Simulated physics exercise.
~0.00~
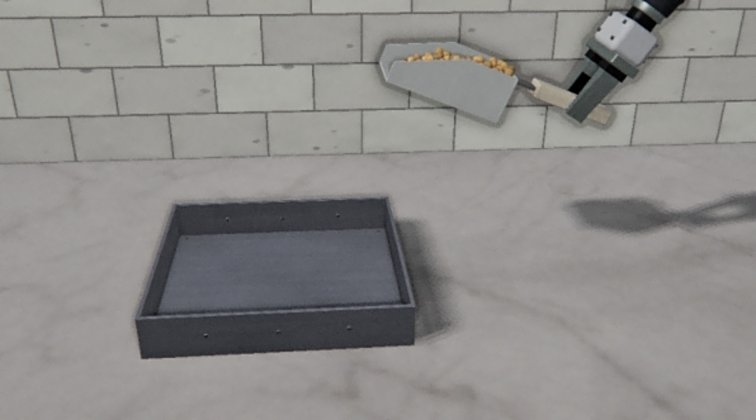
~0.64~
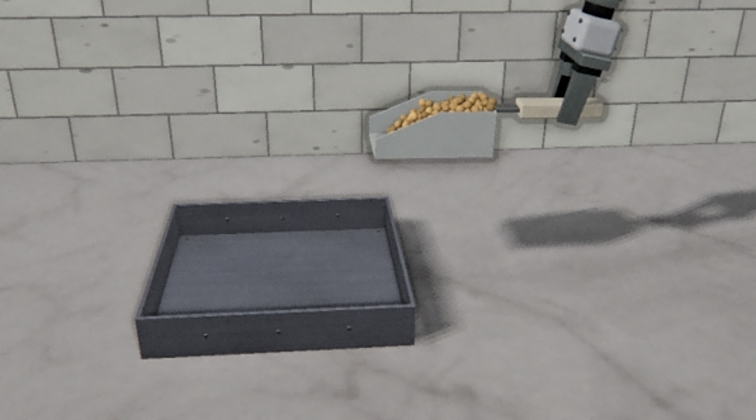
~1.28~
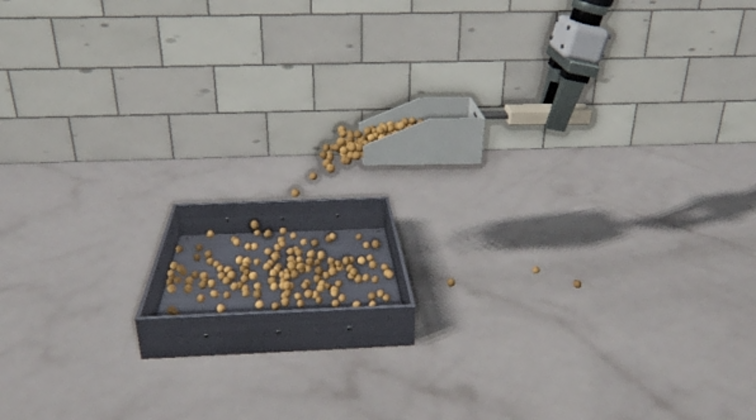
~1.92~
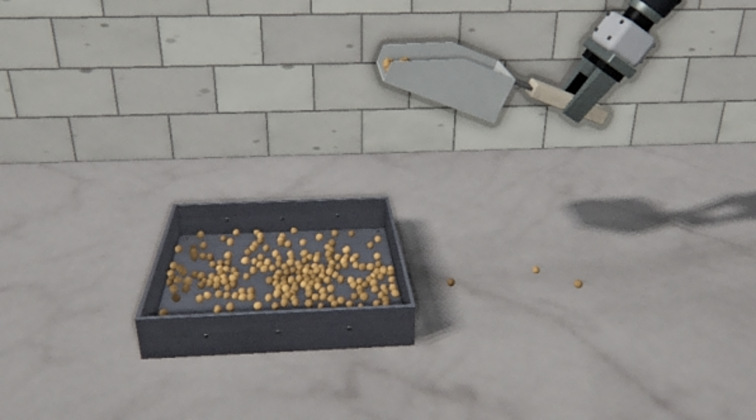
On a pale marbled surface before a white brick wall, seen from the front and slightly above, an open dark grey tray sits left of centre. At the upper right, a robotic arm grips the light handle of a grey scoop heaped with tan chickpeas. The arm lowers and levels the scoop, which then spills chickpeas from its left end into the tray, while three land on the surface to the right. Finally the scoop is raised and tipped back, with a few chickpeas visible at its lip and many scattered across the tray floor.
